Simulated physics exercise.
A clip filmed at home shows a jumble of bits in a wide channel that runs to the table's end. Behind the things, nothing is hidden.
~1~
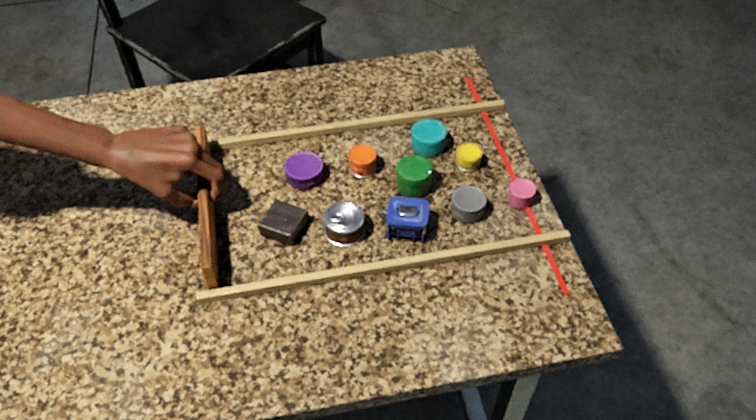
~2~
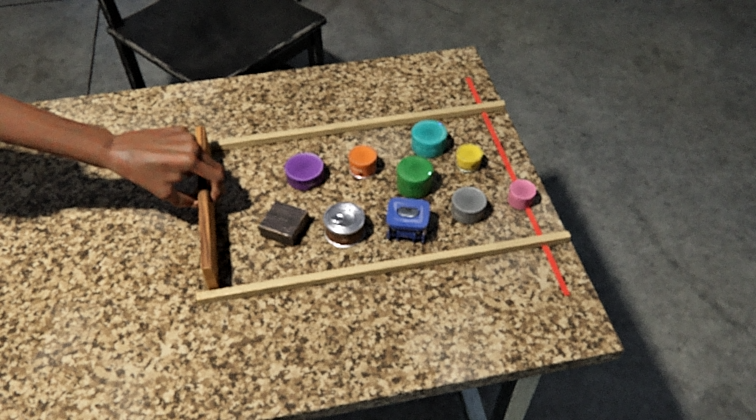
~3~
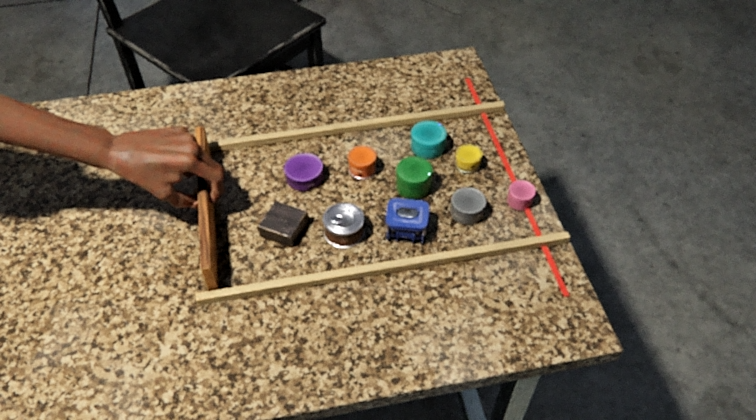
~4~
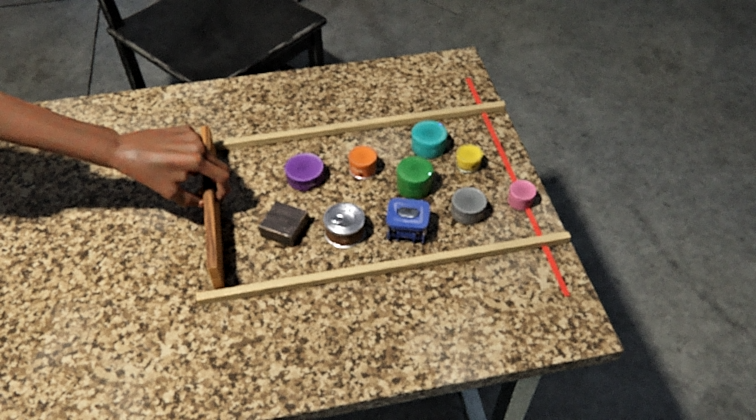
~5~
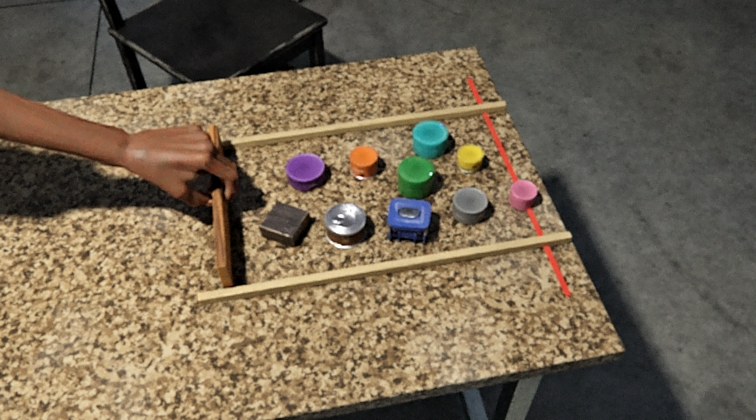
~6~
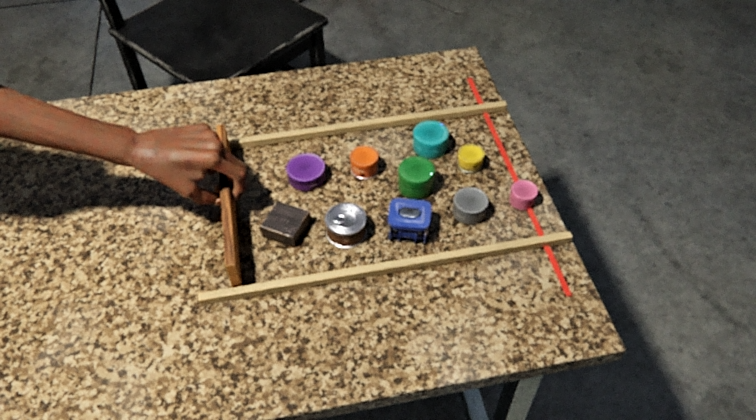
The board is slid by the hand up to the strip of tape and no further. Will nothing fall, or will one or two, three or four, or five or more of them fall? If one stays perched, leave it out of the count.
Once it stops, the band for pieces knocked off is five and up, pretty clearly.
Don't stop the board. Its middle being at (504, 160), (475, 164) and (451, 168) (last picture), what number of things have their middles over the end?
In order, that gives 6, then 2, then 1.
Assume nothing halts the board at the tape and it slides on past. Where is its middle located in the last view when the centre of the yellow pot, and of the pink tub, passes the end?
First it's close to (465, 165), next close to (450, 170).
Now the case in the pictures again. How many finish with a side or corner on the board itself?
The number is 4.
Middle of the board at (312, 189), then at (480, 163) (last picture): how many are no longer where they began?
By the first moment it's 4, by the second it's 10.
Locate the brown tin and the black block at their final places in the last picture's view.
The brown tin at (549, 199), the black block at (535, 174).
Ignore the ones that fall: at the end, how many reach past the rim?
Tally: 4.
Soon after, none off yet; pink tub at rest near (523, 195); yellow pot at rest near (471, 159); grey tub at rest near (470, 206).
Then, none off yet; pink tub moved a little near (531, 189); yellow pot moved about its own width near (498, 158); grey tub moved about its own width near (505, 196).
At rest, the number that fall off is five or more; fallen, orange pot, blue case, green lid, grey tub, yellow pot and pink tub.
